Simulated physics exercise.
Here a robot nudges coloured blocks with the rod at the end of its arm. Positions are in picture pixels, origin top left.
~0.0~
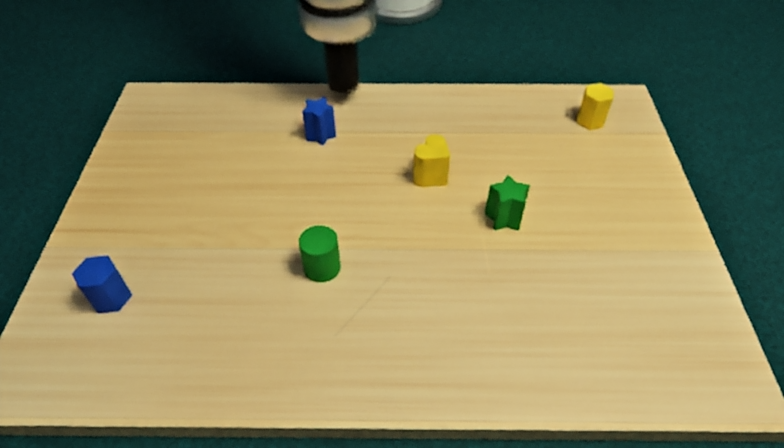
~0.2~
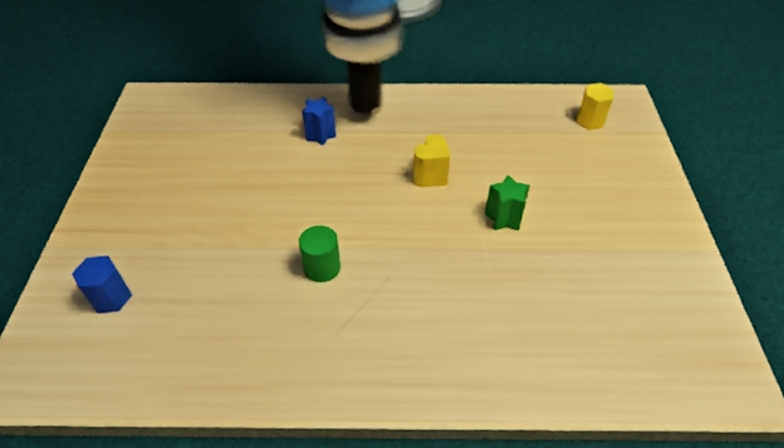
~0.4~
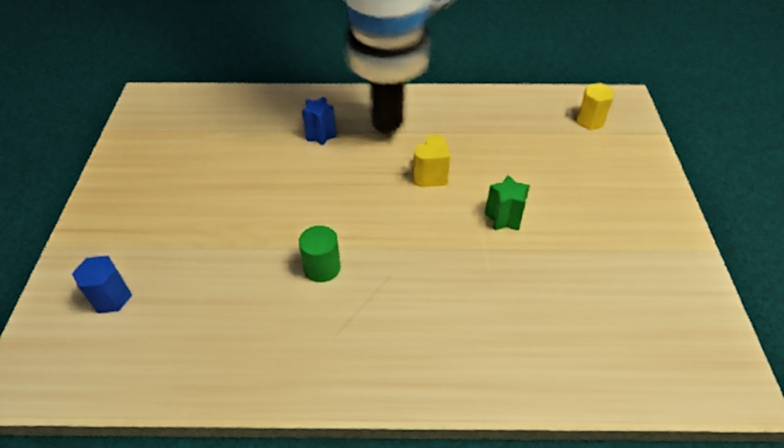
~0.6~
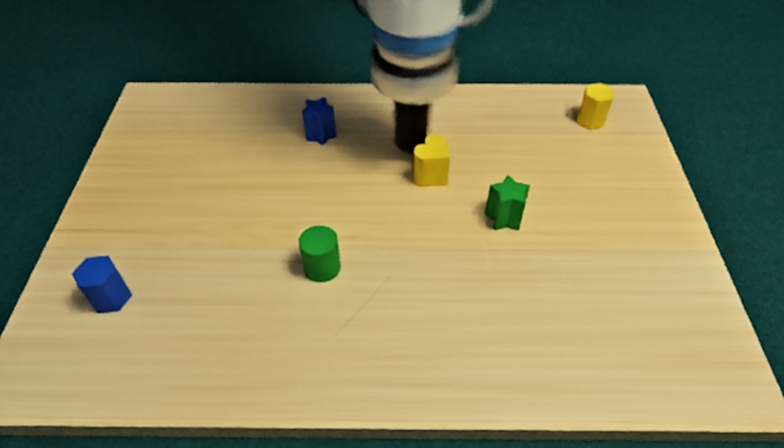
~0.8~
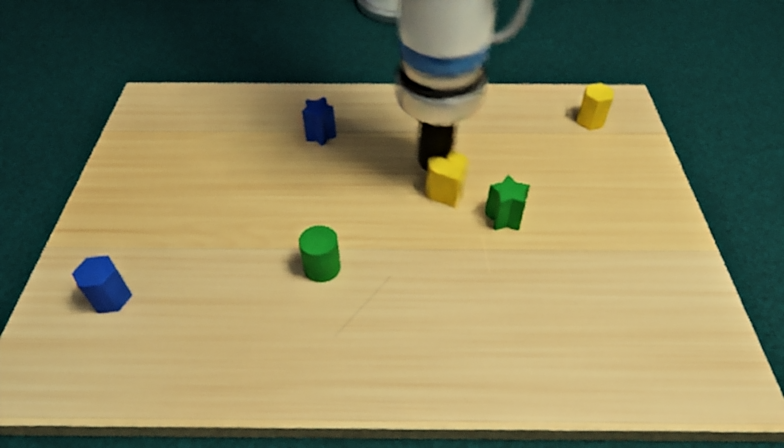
On a wooden board, a robot's rod moves right and nudges the yellow heart block.
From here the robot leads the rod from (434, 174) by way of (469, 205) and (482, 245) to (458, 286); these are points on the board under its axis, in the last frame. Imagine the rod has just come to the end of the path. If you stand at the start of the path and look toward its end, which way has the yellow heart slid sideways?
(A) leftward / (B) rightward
I'll go with A - leftward.
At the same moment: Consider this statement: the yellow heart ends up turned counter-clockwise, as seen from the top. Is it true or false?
That statement is accurate.
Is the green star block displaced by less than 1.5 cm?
I expect not.
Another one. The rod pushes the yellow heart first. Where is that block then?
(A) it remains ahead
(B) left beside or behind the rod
Option B.
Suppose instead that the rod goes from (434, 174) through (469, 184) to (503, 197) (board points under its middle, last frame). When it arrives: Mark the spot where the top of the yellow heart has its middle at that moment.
If I read the scene right, the answer is (470, 178).
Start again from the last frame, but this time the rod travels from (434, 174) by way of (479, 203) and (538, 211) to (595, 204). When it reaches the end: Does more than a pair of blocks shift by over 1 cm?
No - that is not the case.
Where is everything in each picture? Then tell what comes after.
Rod's lower end (344, 86); yellow heart (433, 148); green star block (511, 189), in the first frame.
Rod (366, 105); blocks still, in the second frame.
Rod (388, 124); blocks still, in the third frame.
Rod (411, 143); blocks still, in the fourth frame.
Rod (435, 162); yellow heart (450, 165); green star block (511, 189), in the fifth frame.
The first path, step by step. One third of the way, rod (472, 194); yellow heart (485, 200); green star block (523, 196), turned 35° anticlockwise.
Two thirds of the way, rod (484, 234); yellow heart (501, 244); green star block (529, 207), turned 110° anticlockwise.
At the end, rod (460, 275); yellow heart (499, 269), turned 45° anticlockwise; green star block (529, 207), turned 110° anticlockwise.
